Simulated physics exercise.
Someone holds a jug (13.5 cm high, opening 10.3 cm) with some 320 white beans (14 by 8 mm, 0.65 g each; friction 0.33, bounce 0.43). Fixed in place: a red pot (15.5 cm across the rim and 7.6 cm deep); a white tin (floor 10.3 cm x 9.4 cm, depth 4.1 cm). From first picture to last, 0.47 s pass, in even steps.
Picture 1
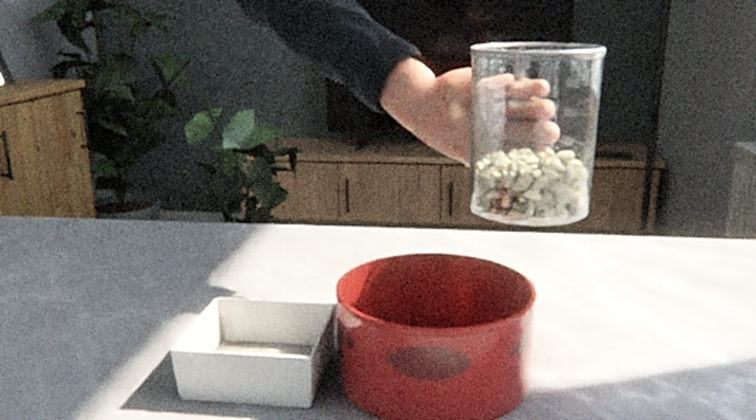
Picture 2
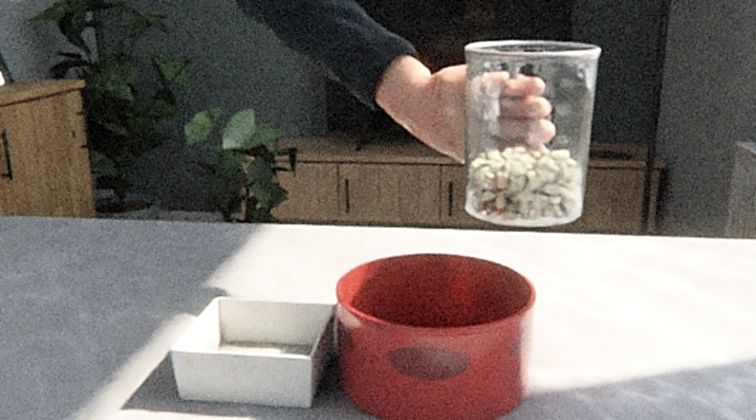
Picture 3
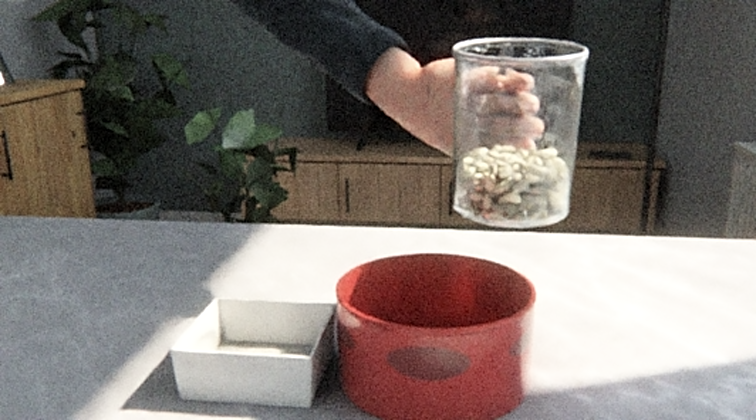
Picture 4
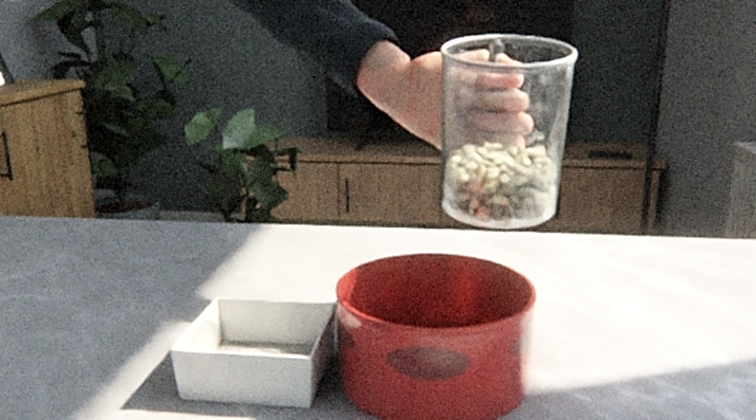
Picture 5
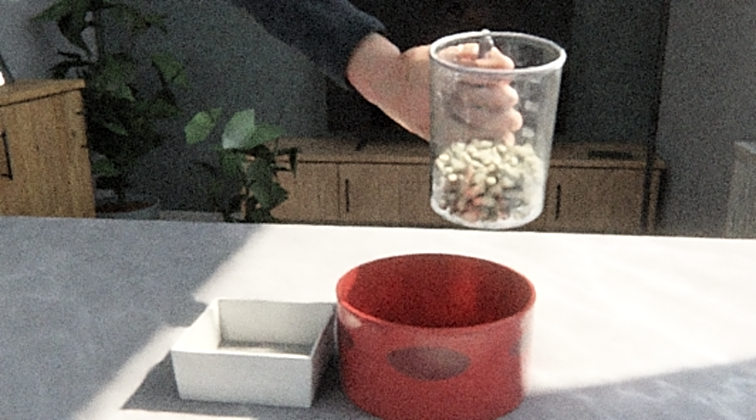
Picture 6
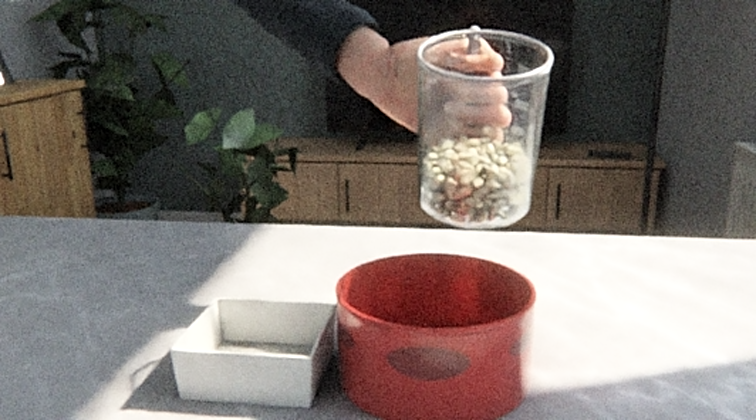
On a pale tabletop in a sunlit room, a hand holds a clear jug of white beans above a red pot beside a white tin, moving it slightly to the left while gradually tilting it forward.
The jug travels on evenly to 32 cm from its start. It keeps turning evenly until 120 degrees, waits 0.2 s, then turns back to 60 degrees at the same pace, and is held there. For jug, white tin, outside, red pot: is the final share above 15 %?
Jug no, white tin no, outside yes, red pot no.
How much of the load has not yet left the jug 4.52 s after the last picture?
Roughly 0 per cent.
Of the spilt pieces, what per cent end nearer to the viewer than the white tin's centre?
About 70 per cent.
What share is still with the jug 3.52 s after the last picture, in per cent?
Some 0 per cent of the load.
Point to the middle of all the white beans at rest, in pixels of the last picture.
Around (131, 377).
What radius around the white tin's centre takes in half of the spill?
Some 12 cm.
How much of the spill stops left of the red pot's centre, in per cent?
About 100 per cent.
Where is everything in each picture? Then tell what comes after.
In the first picture, jug at (535, 81); tilt 0 degrees; moved 0.0 cm; lip at (550, 53); top of the load at (534, 154); red pot at (435, 286); white tin at (259, 325).
In the second picture, jug at (529, 83); tilt 2 degrees; moved 0.5 cm; lip at (544, 55); top of the load at (562, 152).
In the third picture, jug at (517, 88); tilt 5 degrees; moved 1.5 cm; low side front; lip at (531, 61); top of the load at (477, 150).
In the fourth picture, jug at (505, 93); tilt 9 degrees; moved 2.5 cm; low side front; lip at (518, 67); top of the load at (466, 147).
In the fifth picture, jug at (493, 99); tilt 13 degrees; moved 3.5 cm; low side front; lip at (505, 73); top of the load at (464, 143).
In the sixth picture, jug at (480, 105); tilt 17 degrees; moved 4.5 cm; low side front; lip at (491, 80); top of the load at (444, 140); red pot at (435, 286); white tin at (259, 325).
Then, 1.36 s after the last picture, tilt 72 degrees; jug 100 %; middle of all pieces near (318, 145).
Then, 2.49 s after the last picture, tilt 119 degrees; jug 55 %, white tin 5 %, outside 20 %, in the air 15 %; middle of all pieces near (181, 227).
Then, 3.52 s after the last picture, tilt 92 degrees; white tin 5 %, outside 95 %; middle of all pieces near (123, 374).
Then, 4.52 s after the last picture, tilt 60 degrees; white tin 5 %, outside 95 %; middle of all pieces near (123, 374).
In the end, jug 0 %, white tin 5 %, outside 95 %, red pot 0 %.
